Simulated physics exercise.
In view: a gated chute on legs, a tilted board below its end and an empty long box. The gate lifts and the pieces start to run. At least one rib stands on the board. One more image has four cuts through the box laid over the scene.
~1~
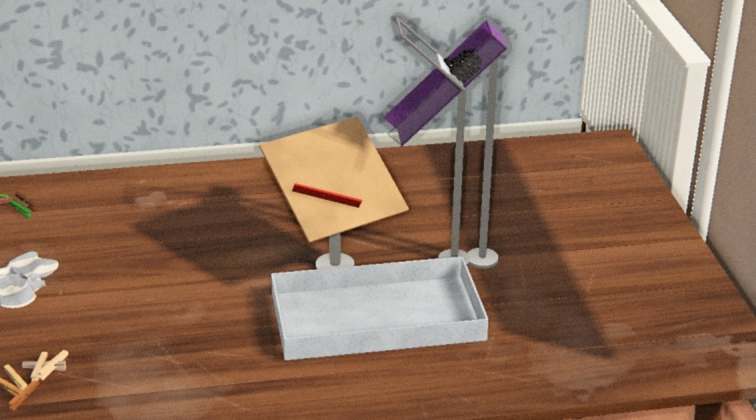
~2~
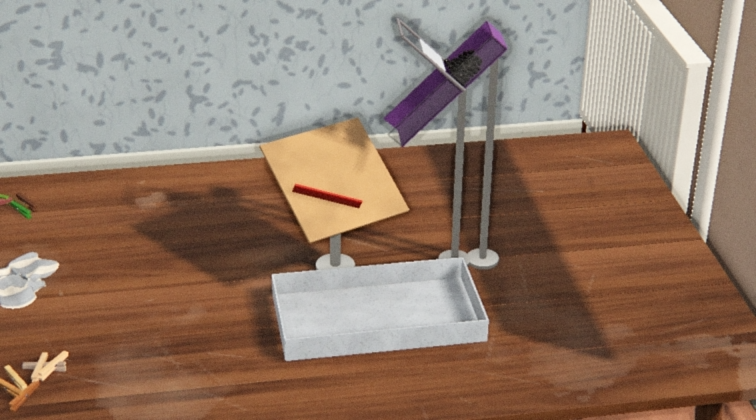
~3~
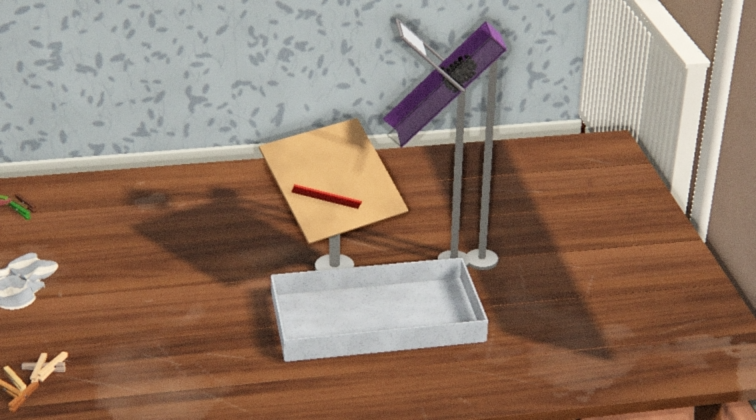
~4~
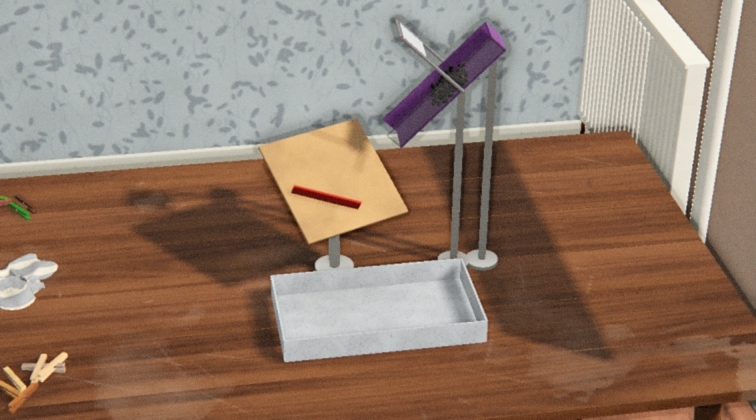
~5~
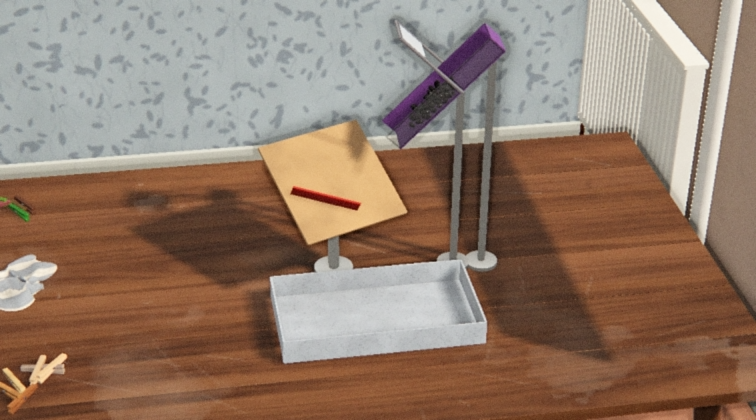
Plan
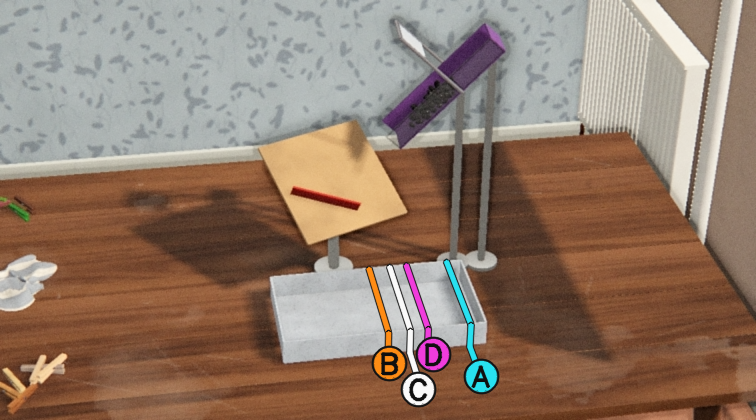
A brown wooden table stands against a blue-grey leaf-patterned wall, seen from above at a steady angle. A purple chute on thin grey legs holds black beans behind a gate, above a tilted tan board with a red rib and an empty whitish long box, with small objects at the left edge. The gate lifts, and the beans slide down the chute toward its lower left end.
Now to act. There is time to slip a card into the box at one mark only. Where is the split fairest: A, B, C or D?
The answer is line C.
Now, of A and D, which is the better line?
It is D.
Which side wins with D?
More lands on the left.
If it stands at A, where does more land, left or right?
The left side.
On the marked copy, line A crosses the front rim at (470, 324); line B crosses the front rim at (388, 332); line C crosses the front rim at (410, 330); line D crosses the front rim at (428, 328).
Choosing A, of what is caught, nearly all on the left of the divider, a stray few on the right.
Choosing B, of what is caught, a small part on the left of the divider, nearly all on the right.
Choosing C, of what is caught, about half on the left of the divider, about half on the right.
Choosing D, of what is caught, most on the left of the divider, about a quarter on the right.
